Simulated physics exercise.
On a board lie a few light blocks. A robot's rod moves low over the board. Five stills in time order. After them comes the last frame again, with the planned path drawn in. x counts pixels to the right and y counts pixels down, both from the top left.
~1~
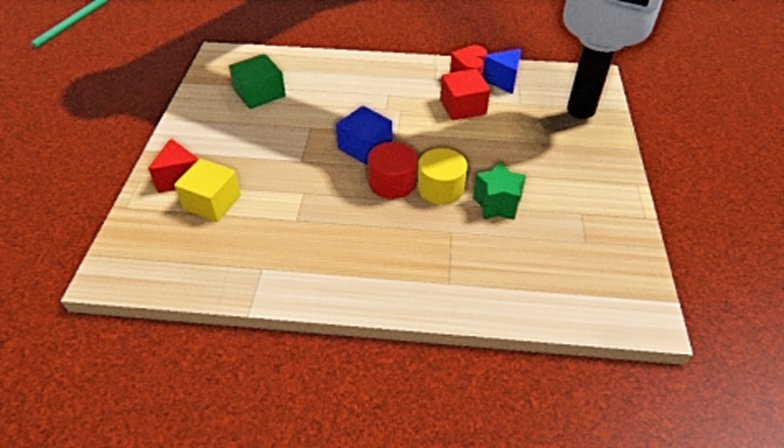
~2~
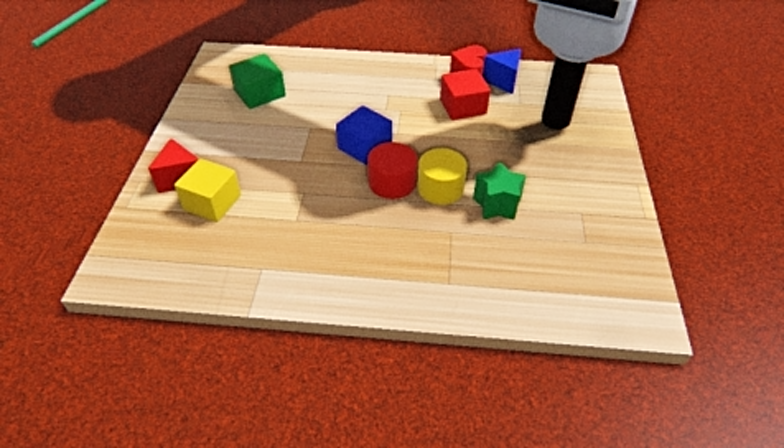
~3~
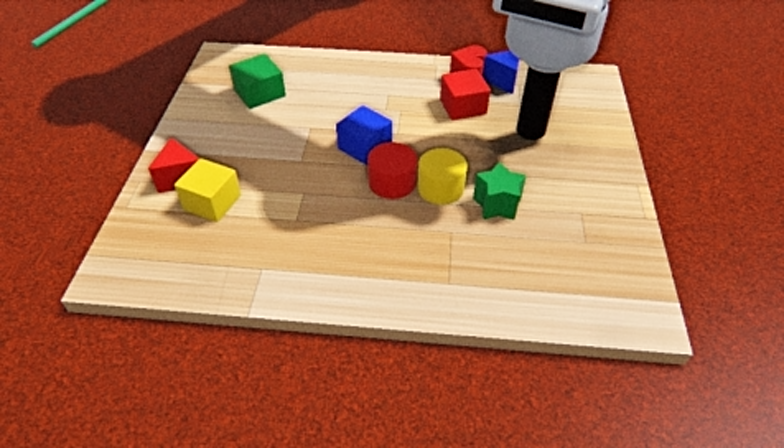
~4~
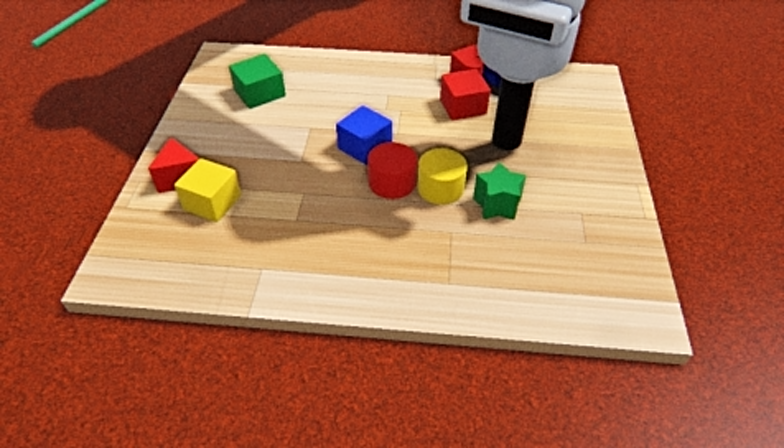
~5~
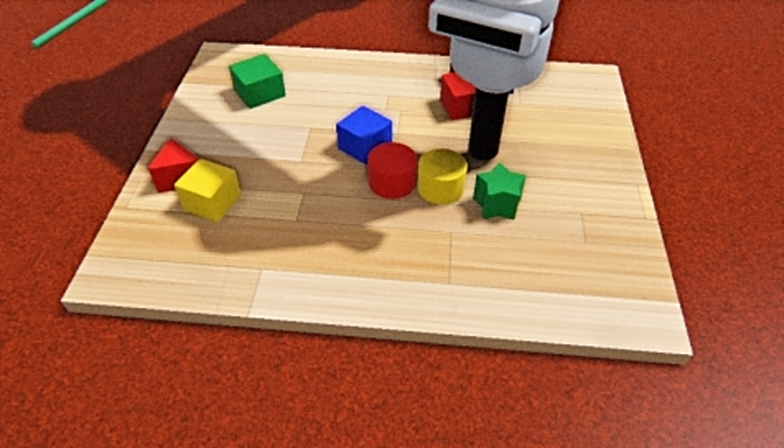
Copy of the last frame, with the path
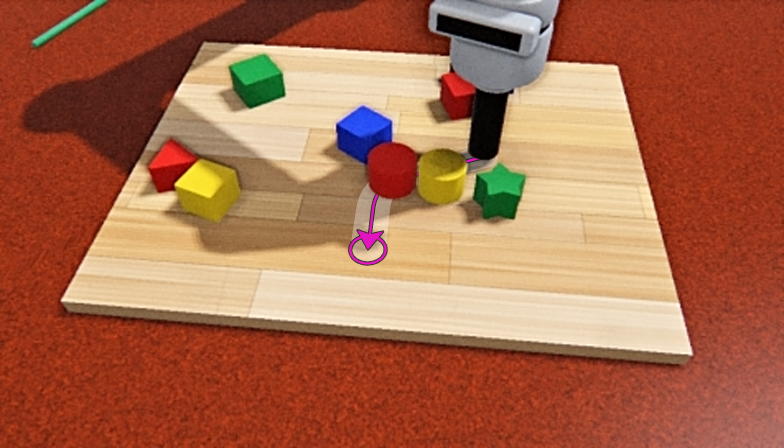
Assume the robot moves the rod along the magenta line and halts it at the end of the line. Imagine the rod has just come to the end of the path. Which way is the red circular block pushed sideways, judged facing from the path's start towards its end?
Right-hand side.
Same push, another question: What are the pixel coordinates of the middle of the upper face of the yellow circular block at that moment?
Its top middle is near (431, 176).
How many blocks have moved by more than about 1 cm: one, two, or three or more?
Of all the blocks, two travel more than a centimetre.
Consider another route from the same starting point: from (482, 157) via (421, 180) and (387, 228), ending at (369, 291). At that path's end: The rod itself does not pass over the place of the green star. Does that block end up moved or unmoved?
Well, the green star holds its place.
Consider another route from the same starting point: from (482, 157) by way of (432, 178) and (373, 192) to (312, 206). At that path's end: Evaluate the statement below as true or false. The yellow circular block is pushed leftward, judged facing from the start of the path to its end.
My answer: True.
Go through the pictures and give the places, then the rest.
Rod tip at (581, 110); block tops, blue four-sided block at (364, 122); red circular block at (393, 157); yellow circular block at (443, 163), in the first frame.
Rod at (556, 121); blocks unchanged, in the second frame.
Rod at (531, 131); blocks unchanged, in the third frame.
Rod at (507, 141); blocks unchanged, in the fourth frame.
Rod at (483, 150); blue four-sided block at (364, 122); red circular block at (393, 157); yellow circular block at (443, 163), in the fifth frame.
Path on the board, from (482, 157) over (425, 172) and (376, 198) to (368, 249).
The first path, step by step. One third of the way, rod at (425, 165); red circular block at (388, 158); yellow circular block at (432, 175).
Two thirds of the way, rod at (376, 191); red circular block at (332, 178); yellow circular block at (431, 176).
At the end, rod at (368, 243); blue four-sided block in place; red circular block at (330, 180); yellow circular block at (431, 176).
